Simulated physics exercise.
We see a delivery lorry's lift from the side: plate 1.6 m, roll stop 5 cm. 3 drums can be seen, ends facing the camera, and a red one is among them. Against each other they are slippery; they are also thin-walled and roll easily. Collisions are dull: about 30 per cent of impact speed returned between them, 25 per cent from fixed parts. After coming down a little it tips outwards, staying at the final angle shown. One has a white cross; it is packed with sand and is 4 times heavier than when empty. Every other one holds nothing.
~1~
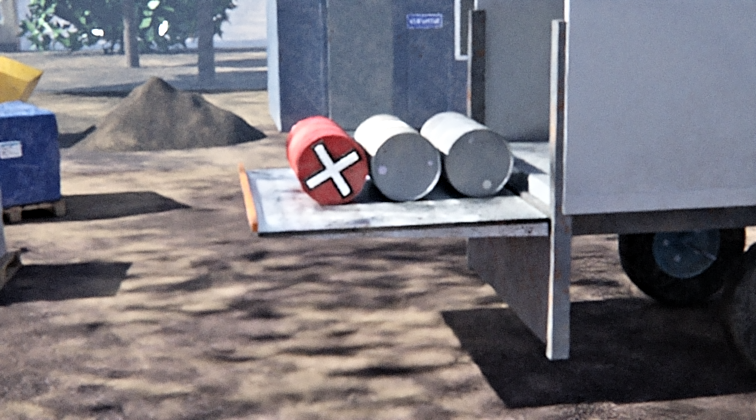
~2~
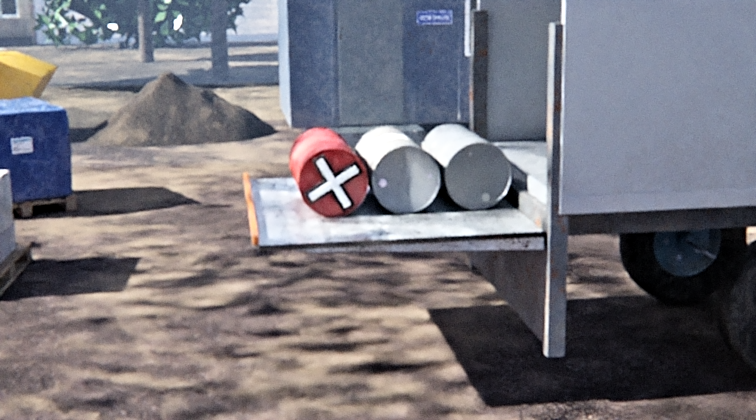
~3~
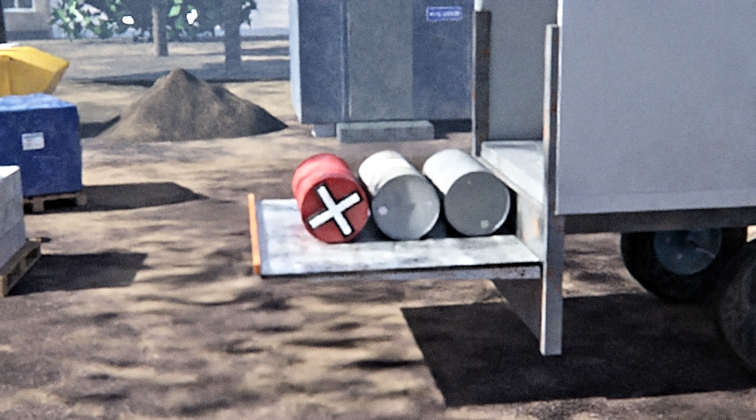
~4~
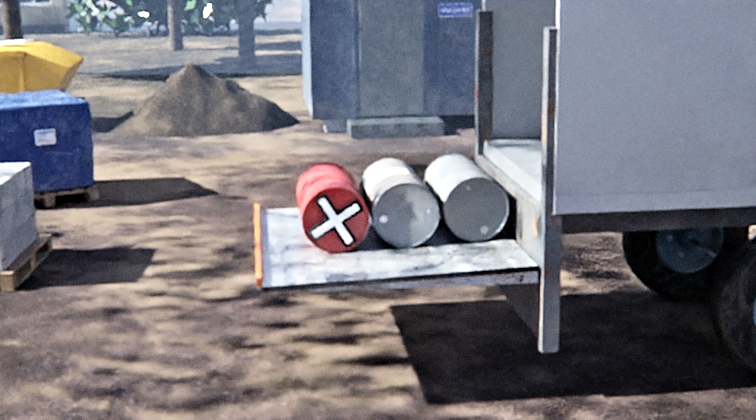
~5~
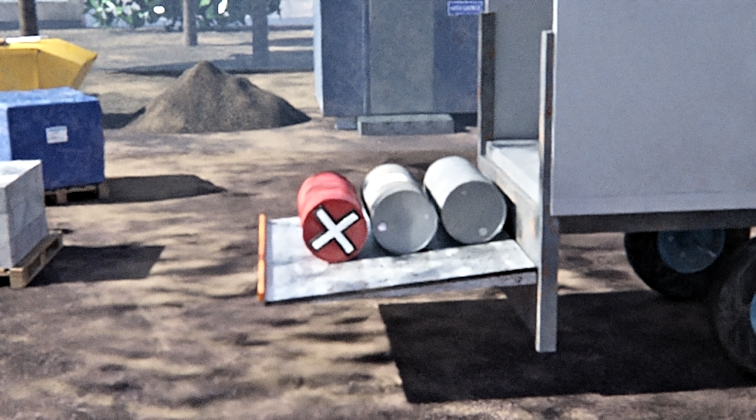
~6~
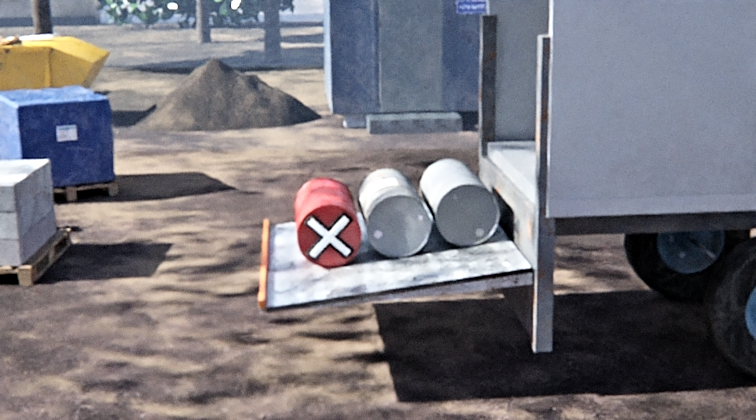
Red drum with a white cross and two grey drums riding a lorry's lift plate as it lowers, then tilts slightly outwards.
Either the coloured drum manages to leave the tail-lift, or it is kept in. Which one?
It is kept in.
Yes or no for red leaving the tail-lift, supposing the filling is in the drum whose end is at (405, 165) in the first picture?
Lab note: In that case, red - yes, it would.
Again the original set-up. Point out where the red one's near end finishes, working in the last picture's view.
In the last view it sits close to (284, 244).
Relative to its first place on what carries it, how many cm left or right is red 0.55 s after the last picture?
By then red sits 25 left of where it began.
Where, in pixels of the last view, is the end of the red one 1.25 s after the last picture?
Estimated pixel position: About (284, 244).
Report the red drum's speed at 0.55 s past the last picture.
Speed: Around 0.6 m/s.
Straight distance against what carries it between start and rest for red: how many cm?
Red ends up 30 from where it began.
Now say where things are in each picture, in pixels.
In the first frame, red at (333, 170); plate level; stop at (255, 227); white cross at (333, 170).
In the second frame, red at (334, 183); plate level.
In the third frame, red at (335, 211); plate level.
In the fourth frame, red at (336, 221); plate tilted 2°; stop at (259, 283).
In the fifth frame, red at (335, 231); plate tilted 5°.
In the sixth frame, red at (329, 237); plate tilted 7°; stop at (262, 304).
Then, 0.55 s after the last picture, red is on the plate, 20 cm from the stop, rolling left; 0 gone from the plate.
Then, 1.25 s after the last picture, red is on the plate, 15 cm from the stop, rolling right; 0 gone from the plate.
At rest (1.95 s after the last picture), red is on the plate, 15 cm from the stop; 0 gone from the plate.
